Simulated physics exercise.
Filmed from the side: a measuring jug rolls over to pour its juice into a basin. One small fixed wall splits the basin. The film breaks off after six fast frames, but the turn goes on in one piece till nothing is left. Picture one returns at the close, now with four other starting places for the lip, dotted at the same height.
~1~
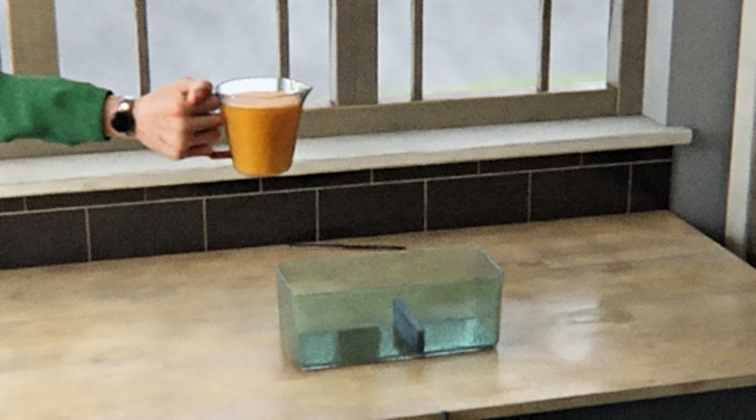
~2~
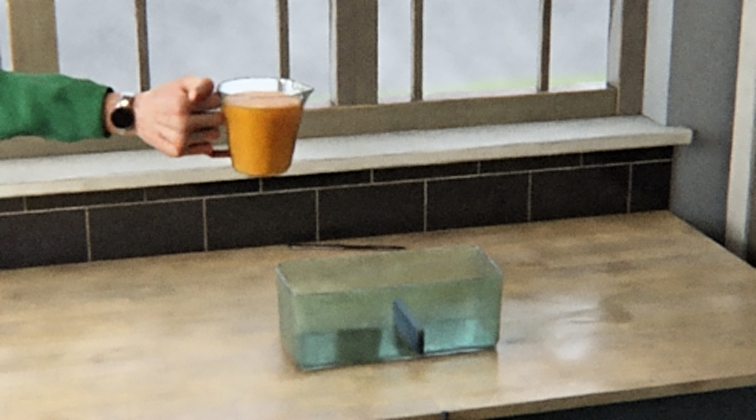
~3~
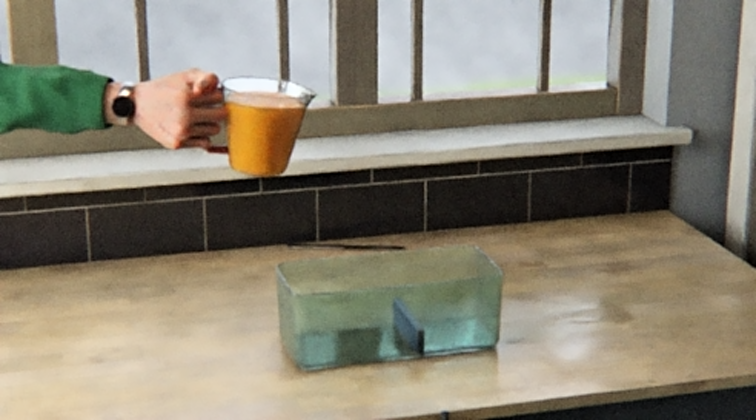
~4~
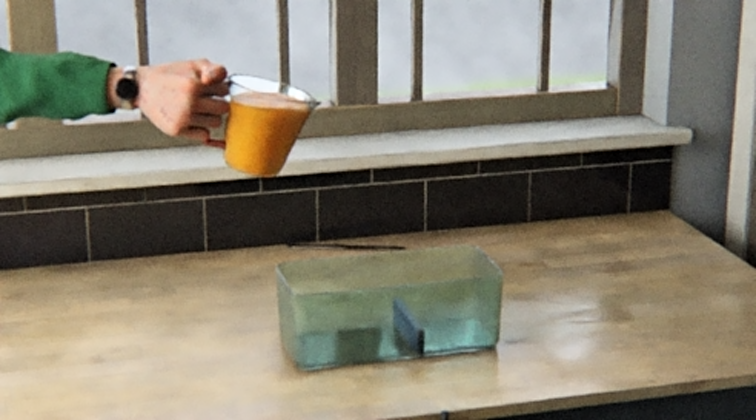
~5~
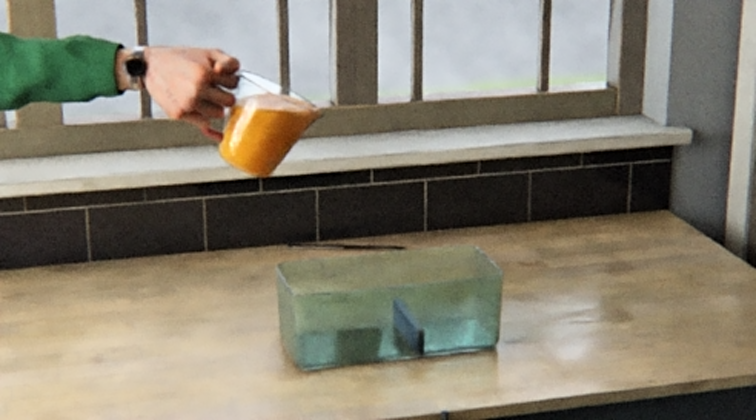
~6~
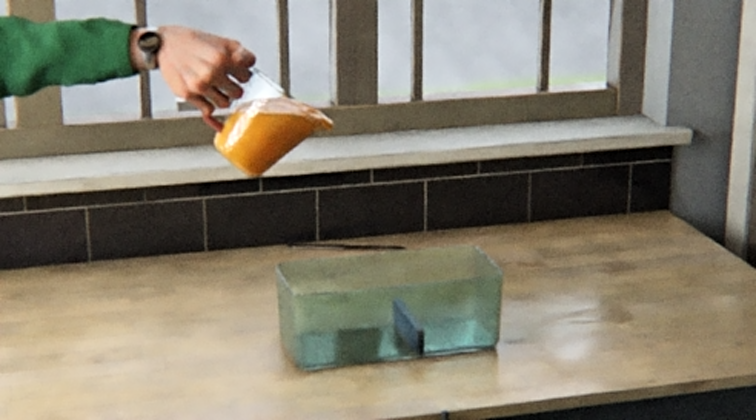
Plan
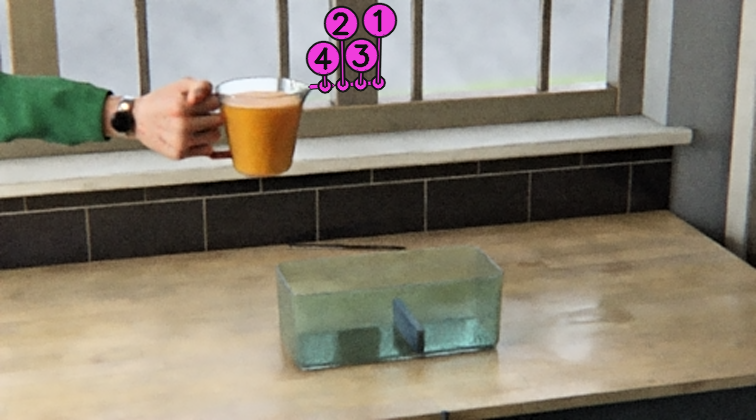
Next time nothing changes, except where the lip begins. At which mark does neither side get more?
Go for 3.
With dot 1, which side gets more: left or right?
The right one.
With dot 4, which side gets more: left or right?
The left side.
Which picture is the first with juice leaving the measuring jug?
Picture 6.
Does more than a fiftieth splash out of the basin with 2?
Yes.
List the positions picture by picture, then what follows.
Upright, lip at (311, 86); basin from (294, 368) to (498, 345); top of the wall at (408, 313); nothing has left yet, in the first picture.
Upright, lip at (312, 88); nothing has left yet, in the second picture.
Tipped about 7°, lip at (315, 93); nothing has left yet, in the third picture.
Tipped about 16°, lip at (319, 101); nothing has left yet, in the fourth picture.
Tipped about 28°, lip at (323, 113); nothing has left yet, in the fifth picture.
Tipped about 41°, lip at (324, 127); juice is over the lip, down to (324, 127), in the sixth picture.
On the marked copy, 1 at (378, 82); 2 at (342, 84); 3 at (360, 83); 4 at (325, 86).
Choosing 1, about 26 % ends left of the wall and 67 % right of it; 7 % is lost outside.
Choosing 2, about 65 % ends left of the wall and 23 % right of it; 12 % is lost outside.
Choosing 3, about 54 % ends left of the wall and 40 % right of it; 6 % is lost outside.
Choosing 4, about 79 % ends left of the wall and 12 % right of it; 9 % is lost outside.
